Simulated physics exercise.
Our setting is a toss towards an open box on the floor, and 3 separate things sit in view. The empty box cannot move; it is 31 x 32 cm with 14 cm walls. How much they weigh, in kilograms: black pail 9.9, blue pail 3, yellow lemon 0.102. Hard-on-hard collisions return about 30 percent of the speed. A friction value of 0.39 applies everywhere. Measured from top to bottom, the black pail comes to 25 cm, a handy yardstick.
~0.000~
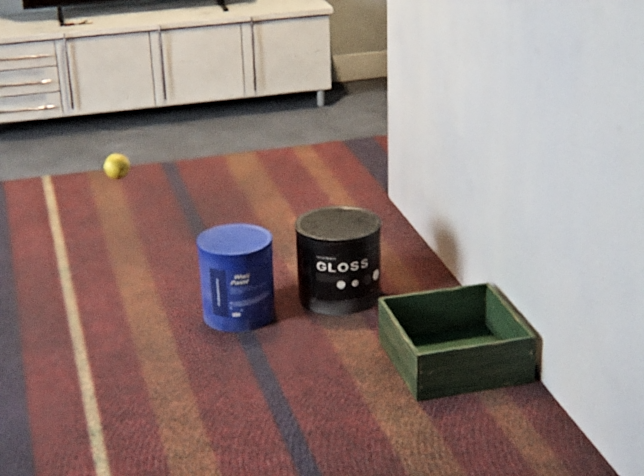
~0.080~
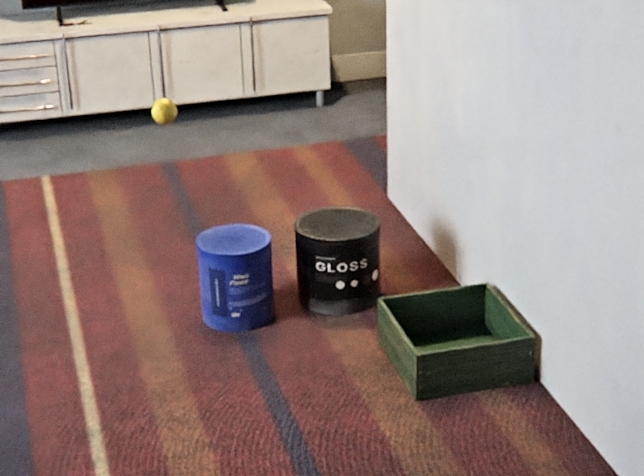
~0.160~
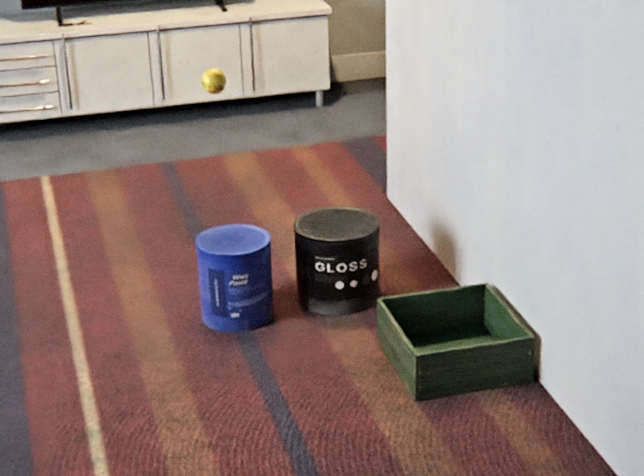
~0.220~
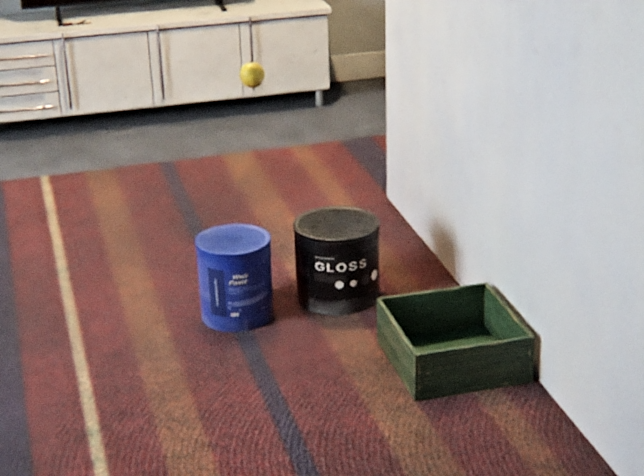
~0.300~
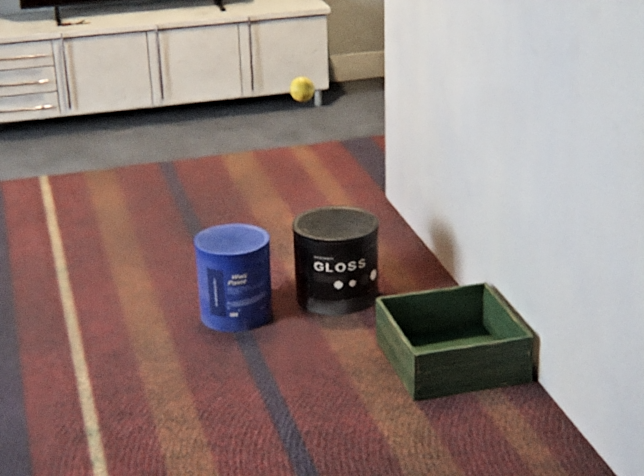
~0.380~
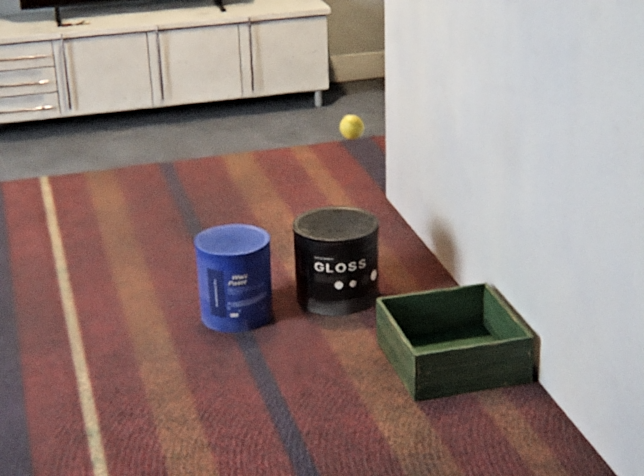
A black pail, a blue pail and an open green box stayed still on a striped rug while a yellow lemon flew rightward through the air, rising in an arc and then dropping lower.
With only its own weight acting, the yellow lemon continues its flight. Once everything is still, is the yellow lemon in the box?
Yes, it is in the box.
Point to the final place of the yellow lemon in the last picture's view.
End position: Roughly (441, 333).
After 0.48 s, 12 cm to go; yellow lemon near (410, 203).
After 0.68 s, lemon inside the box; yellow lemon near (482, 314).
After 0.88 s, lemon inside the box; yellow lemon near (462, 331).
In the end (2.4 s), lemon inside the box; the bystanders under 10 cm from the start. At the end, from the last picture's camera, yellow lemon near (441, 333).
